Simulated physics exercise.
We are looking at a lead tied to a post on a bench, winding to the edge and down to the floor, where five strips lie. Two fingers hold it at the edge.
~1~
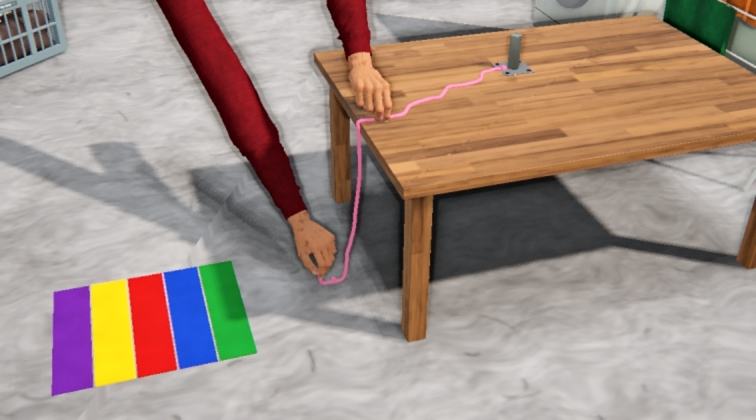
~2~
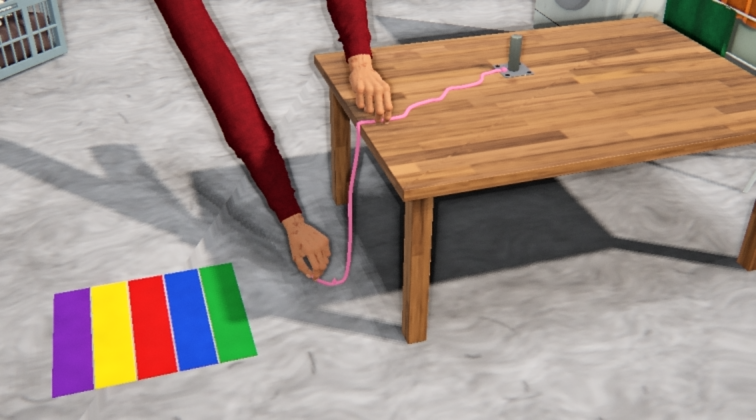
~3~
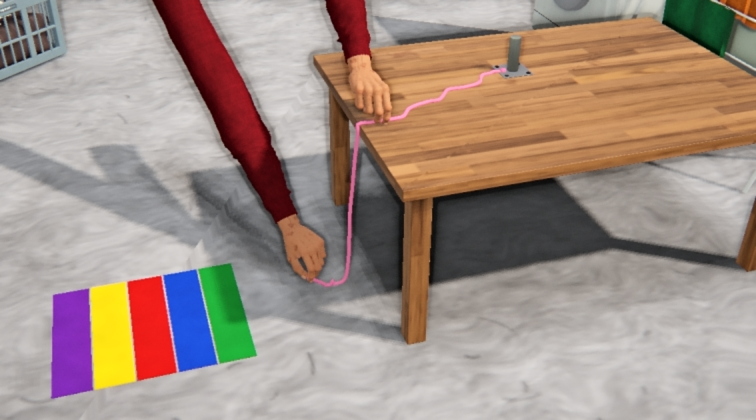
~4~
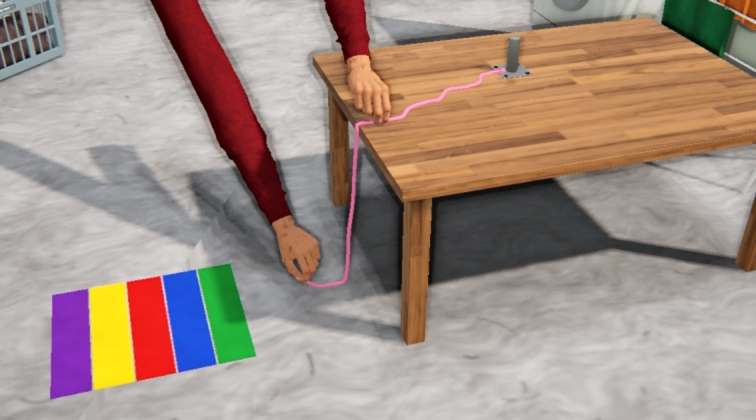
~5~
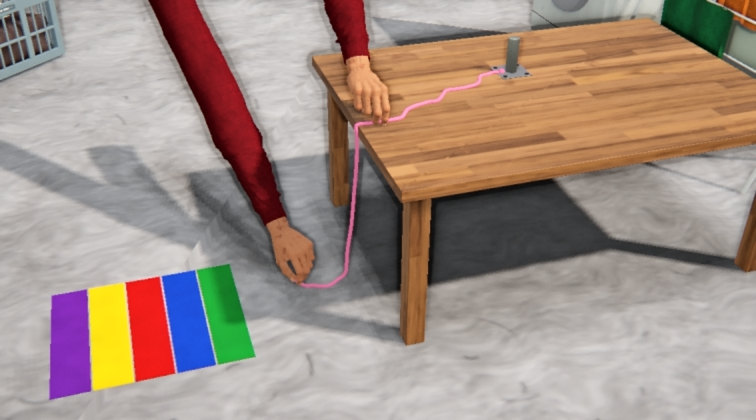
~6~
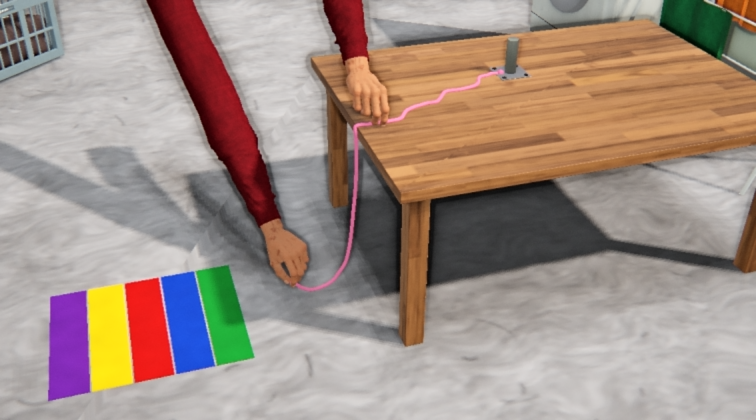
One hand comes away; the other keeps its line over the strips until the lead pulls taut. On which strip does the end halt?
The blue one.
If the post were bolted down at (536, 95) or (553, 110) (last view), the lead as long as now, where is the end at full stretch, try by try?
Try by try, around (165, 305) and (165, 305).
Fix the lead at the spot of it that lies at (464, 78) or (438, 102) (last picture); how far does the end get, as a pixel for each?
Try by try, around (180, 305) and (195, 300).
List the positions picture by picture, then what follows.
The first frame shows end (319, 273); green (234, 338); blue (195, 346); red (155, 354); yellow (114, 362); purple (72, 371).
The second frame shows end (313, 276); lead through (482, 76) (445, 94) (403, 117) (358, 148) (350, 212) (348, 267).
The third frame shows end (308, 278).
The fourth frame shows end (302, 279); lead through (480, 77) (443, 95) (401, 117) (356, 149) (351, 213) (347, 268).
The fifth frame shows end (297, 280).
The sixth frame shows end (291, 282); lead through (479, 78) (442, 96) (400, 119) (356, 151) (353, 214) (342, 269).
Early on, end near (257, 289); short of the strips.
Midway, end near (210, 297); over green.
At the end of the slack, end near (180, 303); over blue. It halts on the blue strip.
